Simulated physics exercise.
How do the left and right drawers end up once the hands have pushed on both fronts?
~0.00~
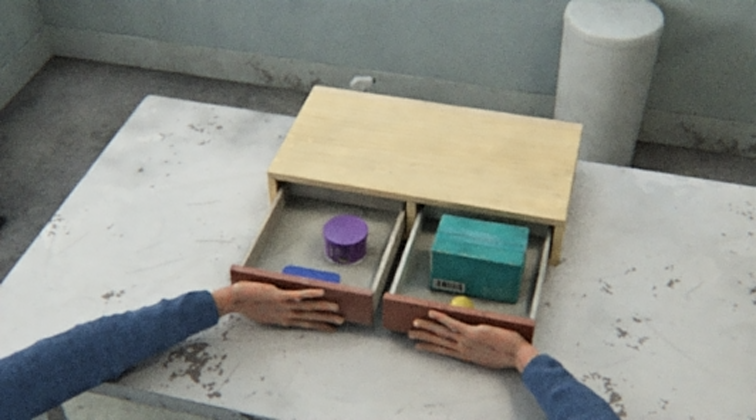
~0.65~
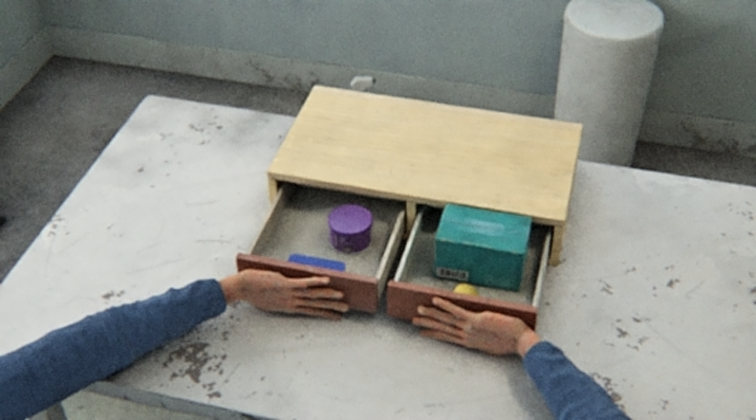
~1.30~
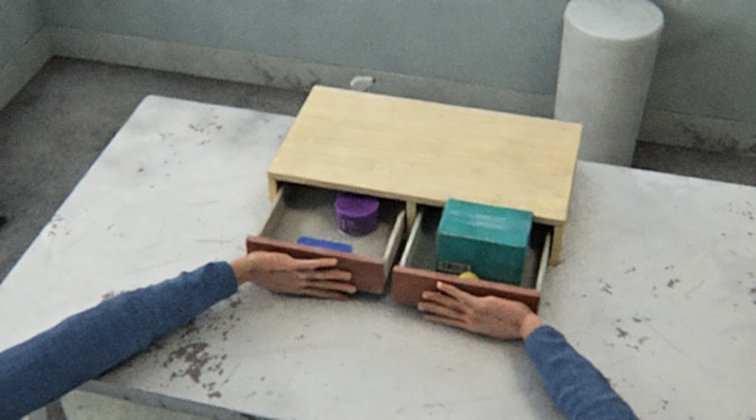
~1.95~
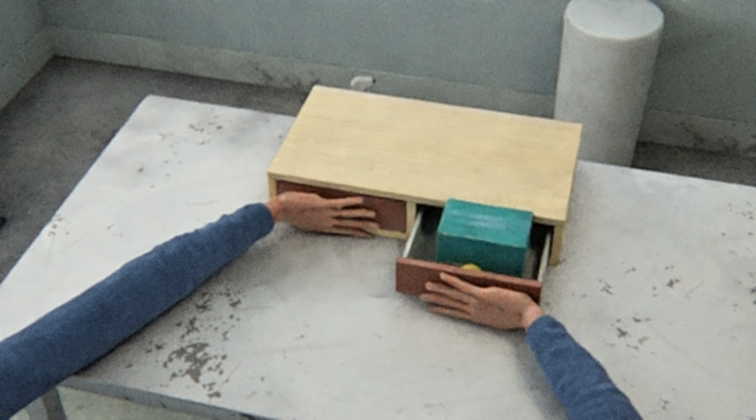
The left drawer shuts flush with the wooden chest. The right drawer stays ajar, with the teal box still showing inside it.
